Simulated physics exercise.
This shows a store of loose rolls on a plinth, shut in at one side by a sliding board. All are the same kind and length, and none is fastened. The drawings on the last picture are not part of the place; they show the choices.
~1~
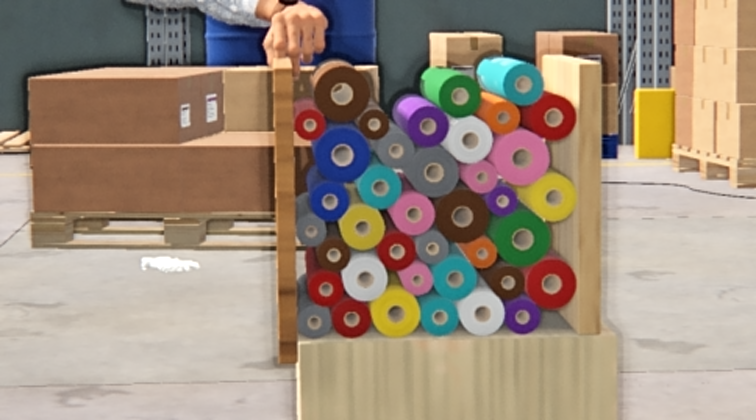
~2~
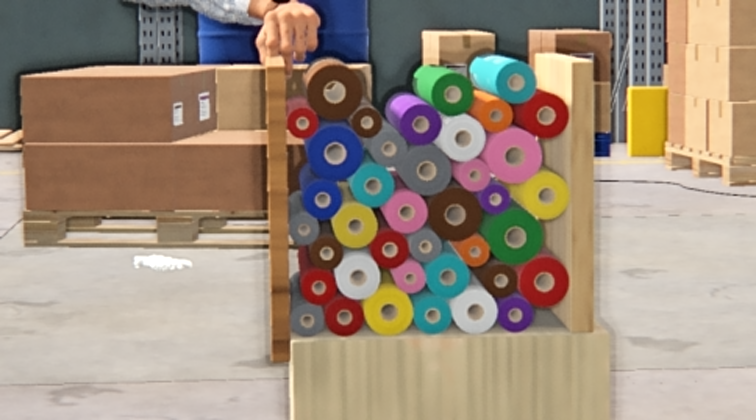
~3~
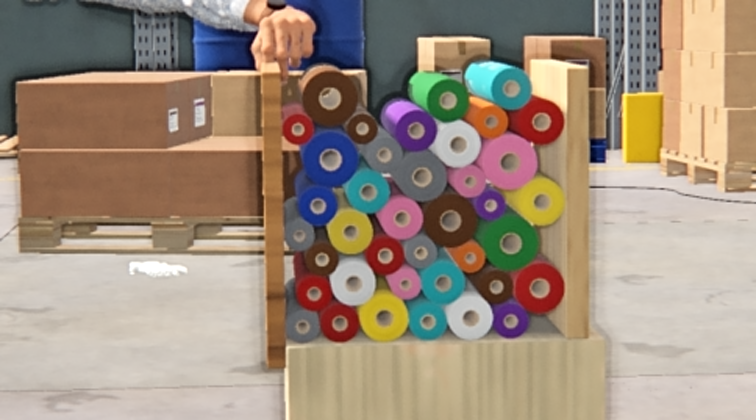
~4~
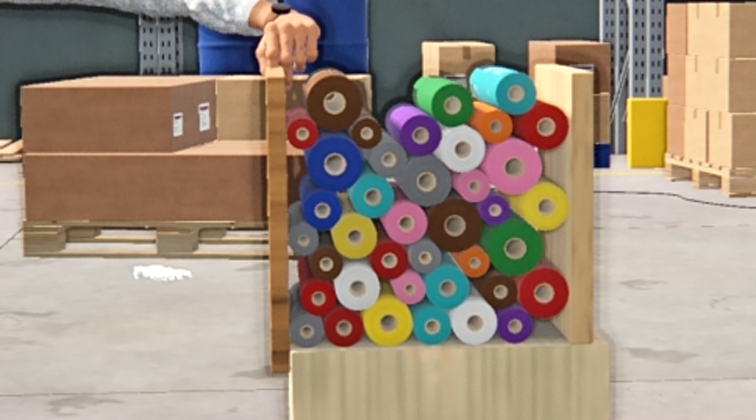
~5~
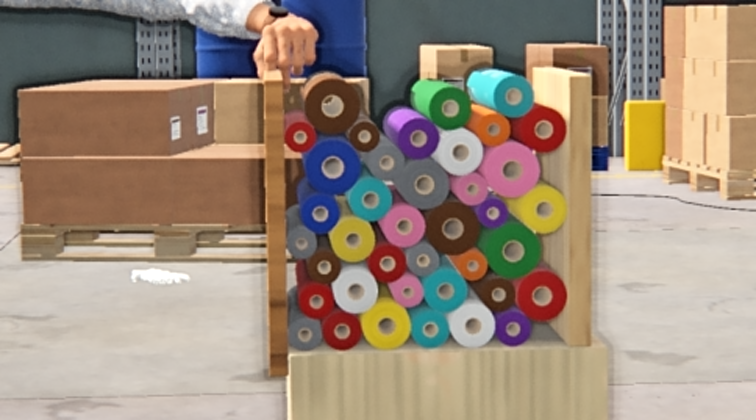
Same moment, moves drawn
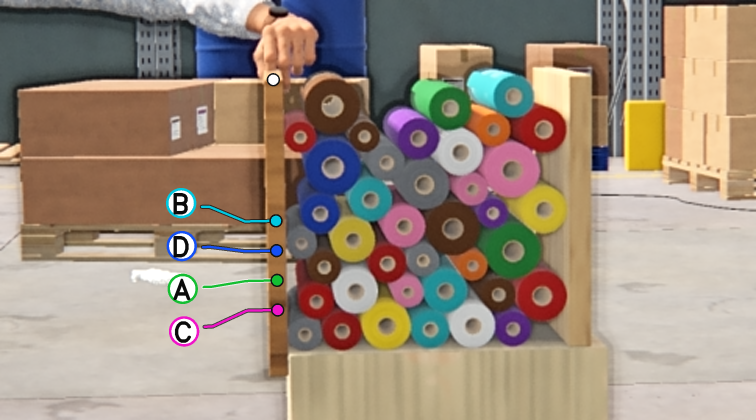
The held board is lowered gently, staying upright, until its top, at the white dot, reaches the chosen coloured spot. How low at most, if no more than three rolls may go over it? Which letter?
The lowest mark that will do is D.
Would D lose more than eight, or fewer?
Fewer than eight.
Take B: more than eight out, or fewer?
Fewer than eight.
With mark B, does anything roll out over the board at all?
At B: Yes.
On the copy, A at (277, 280); B at (276, 221); C at (277, 310); D at (276, 250); the white dot at (273, 80).
On D. First, top of the board (285, 155).
Then, top of the board (286, 242).
Finally, top of the board (286, 249), two out over the board.
By contrast, A more than three out over the board; B two out over the board; C more than three out over the board.
